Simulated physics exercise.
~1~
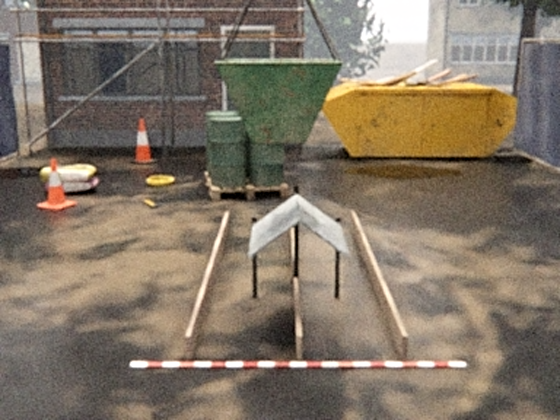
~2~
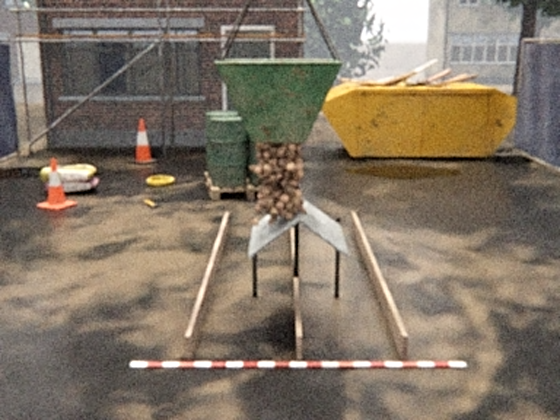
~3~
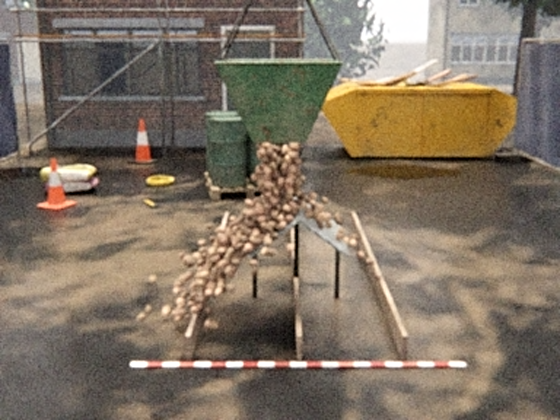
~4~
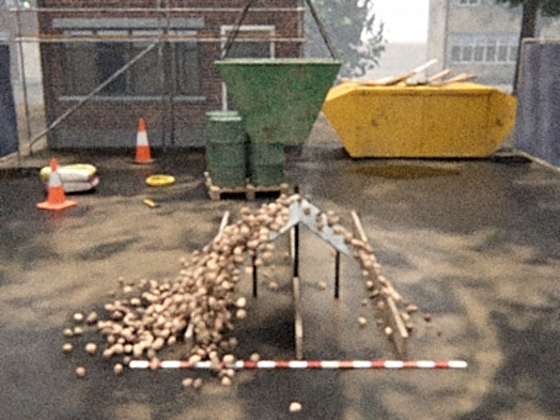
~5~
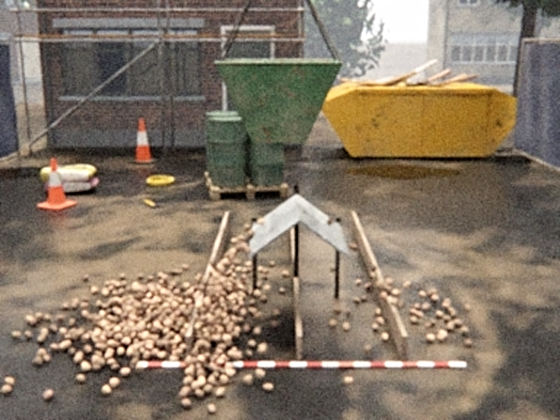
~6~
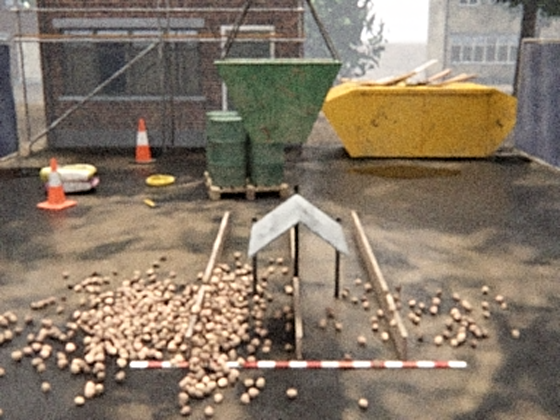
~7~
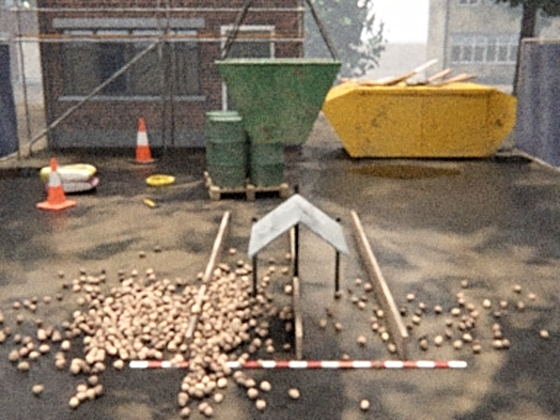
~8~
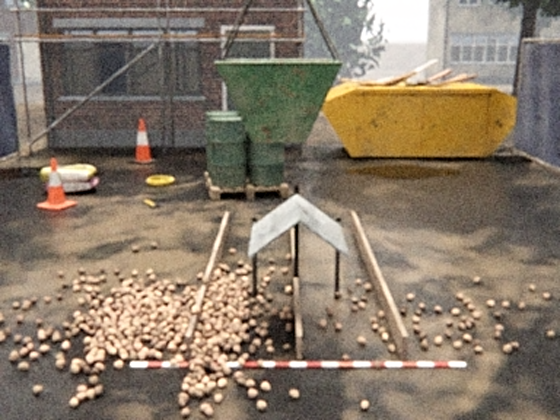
On a building site, stones drop from a green hopper onto a peaked steel cover and scatter, mostly left.
